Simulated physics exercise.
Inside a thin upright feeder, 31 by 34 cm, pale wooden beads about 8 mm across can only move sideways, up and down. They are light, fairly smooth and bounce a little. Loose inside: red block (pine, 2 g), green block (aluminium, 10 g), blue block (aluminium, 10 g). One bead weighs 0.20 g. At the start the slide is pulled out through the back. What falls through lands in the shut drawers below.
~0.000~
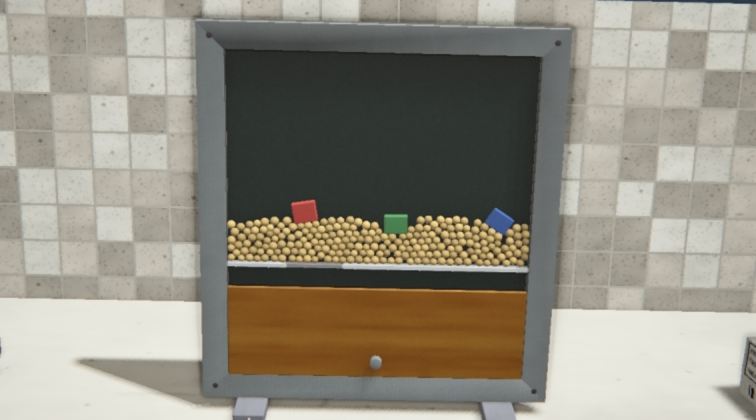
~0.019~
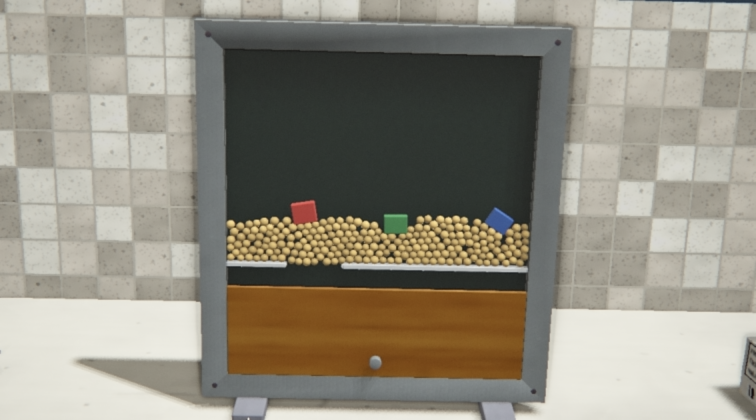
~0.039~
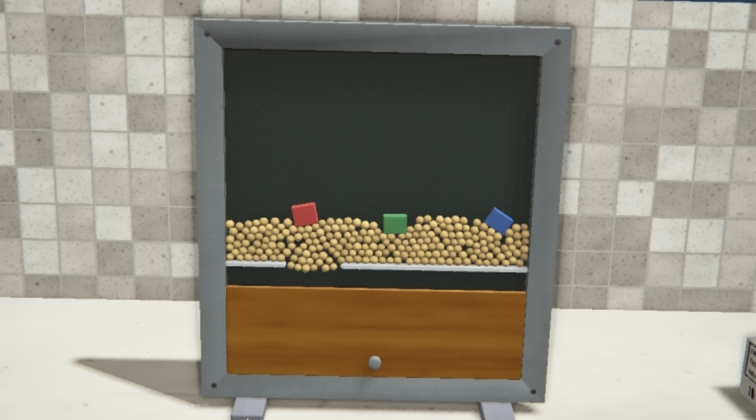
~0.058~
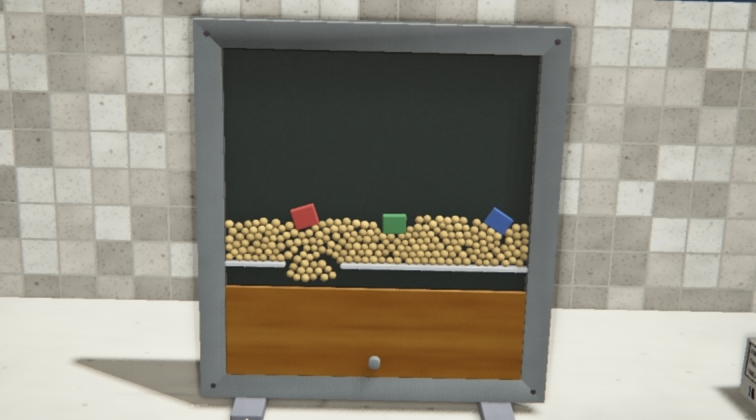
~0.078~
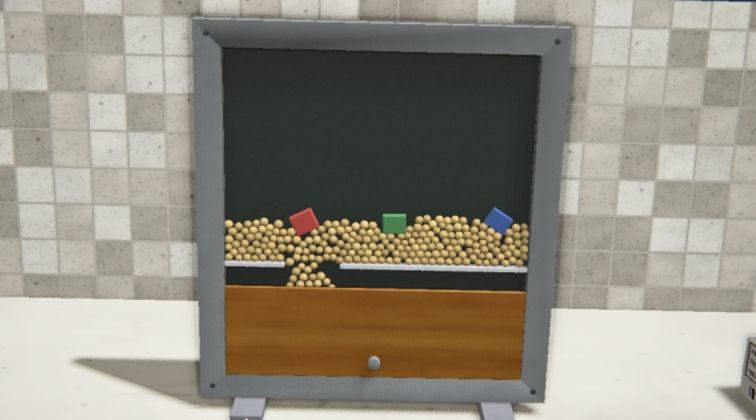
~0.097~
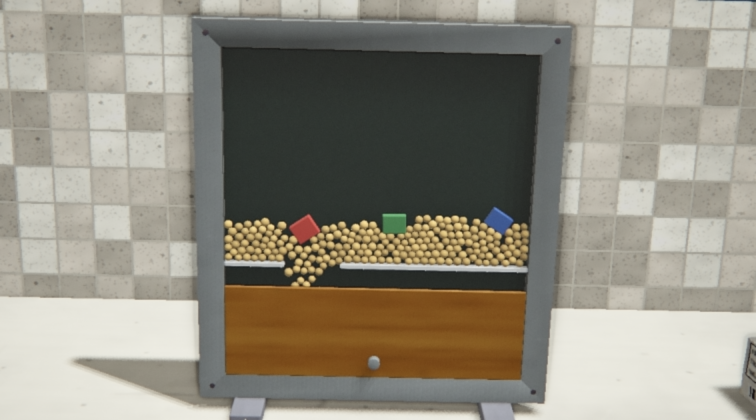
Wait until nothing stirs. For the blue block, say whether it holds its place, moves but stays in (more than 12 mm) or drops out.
Blue block holds its place.
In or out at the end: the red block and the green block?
Red block out, green block drops out.
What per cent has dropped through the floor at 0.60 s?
About 35 per cent.
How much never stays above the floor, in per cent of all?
Some 45 per cent.
After 0.25 s, 25 % are out; red block below the floor; green block moved 0.1 cm; blue block moved 0.0 cm tilted 33°.
After 0.60 s, 35 % are out; red block below the floor; green block moved 3.1 cm tilted 12°; blue block moved 0.0 cm tilted 33°.
After 1.30 s, 45 % are out; red block below the floor; green block below the floor; blue block moved 0.0 cm tilted 33°.
At rest by 1.7 s, 45 % are out; red block below the floor; green block below the floor; blue block moved 0.0 cm tilted 33°.
